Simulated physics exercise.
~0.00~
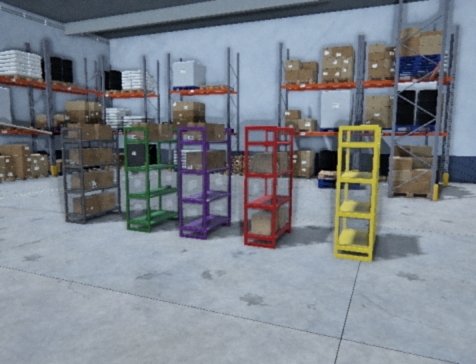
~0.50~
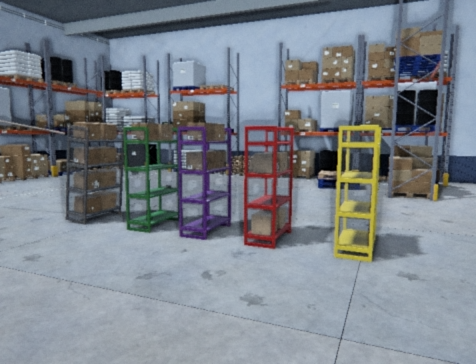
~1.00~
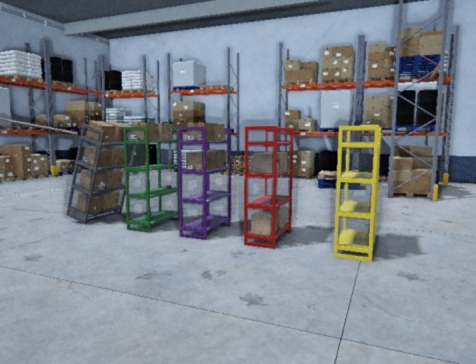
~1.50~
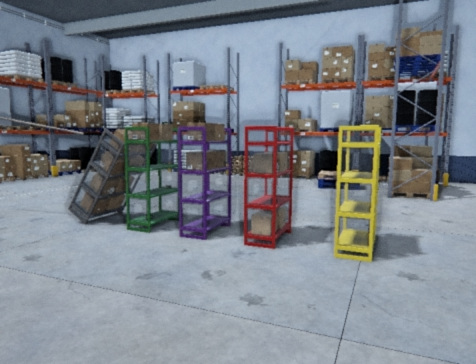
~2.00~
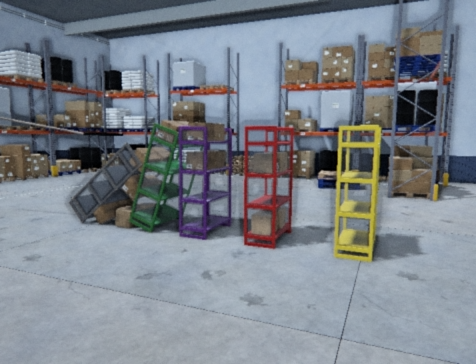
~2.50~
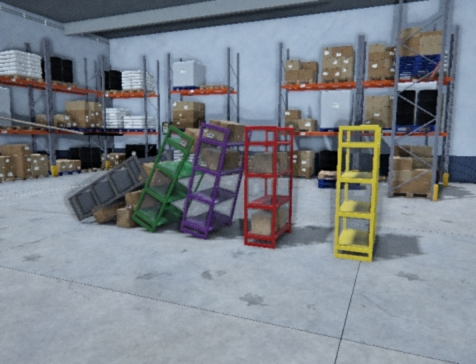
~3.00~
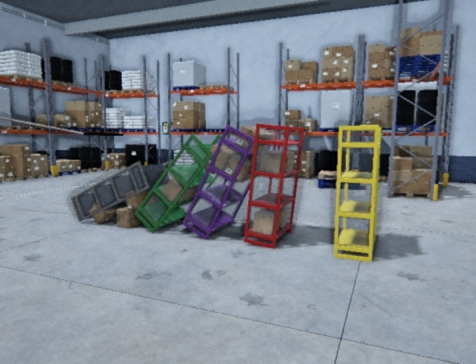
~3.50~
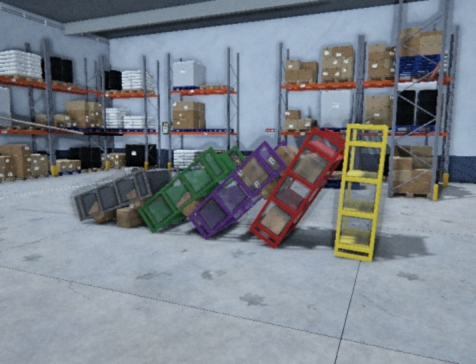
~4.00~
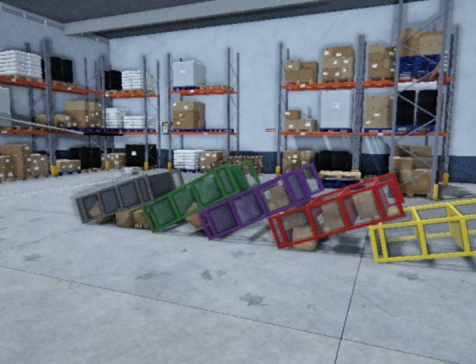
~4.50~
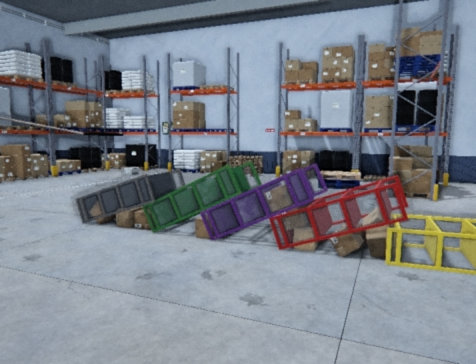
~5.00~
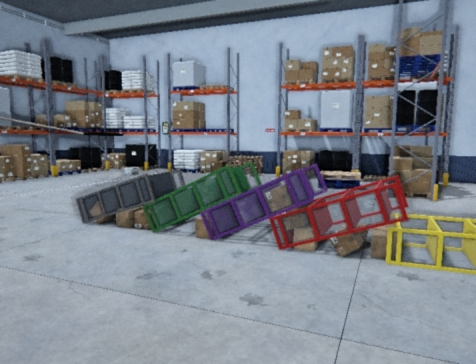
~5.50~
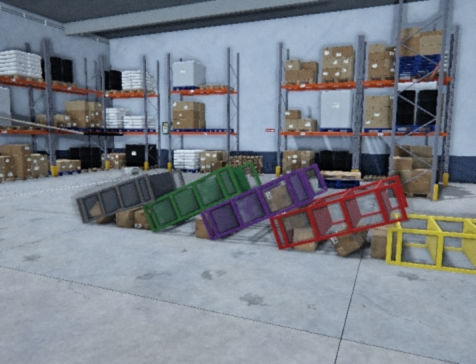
Five colored shelving units in a warehouse toppled like dominoes, starting with the gray one on the left, then green, purple, red and yellow, spilling boxes until the first four leaned in a slanted row and the yellow one lay flat on the floor.
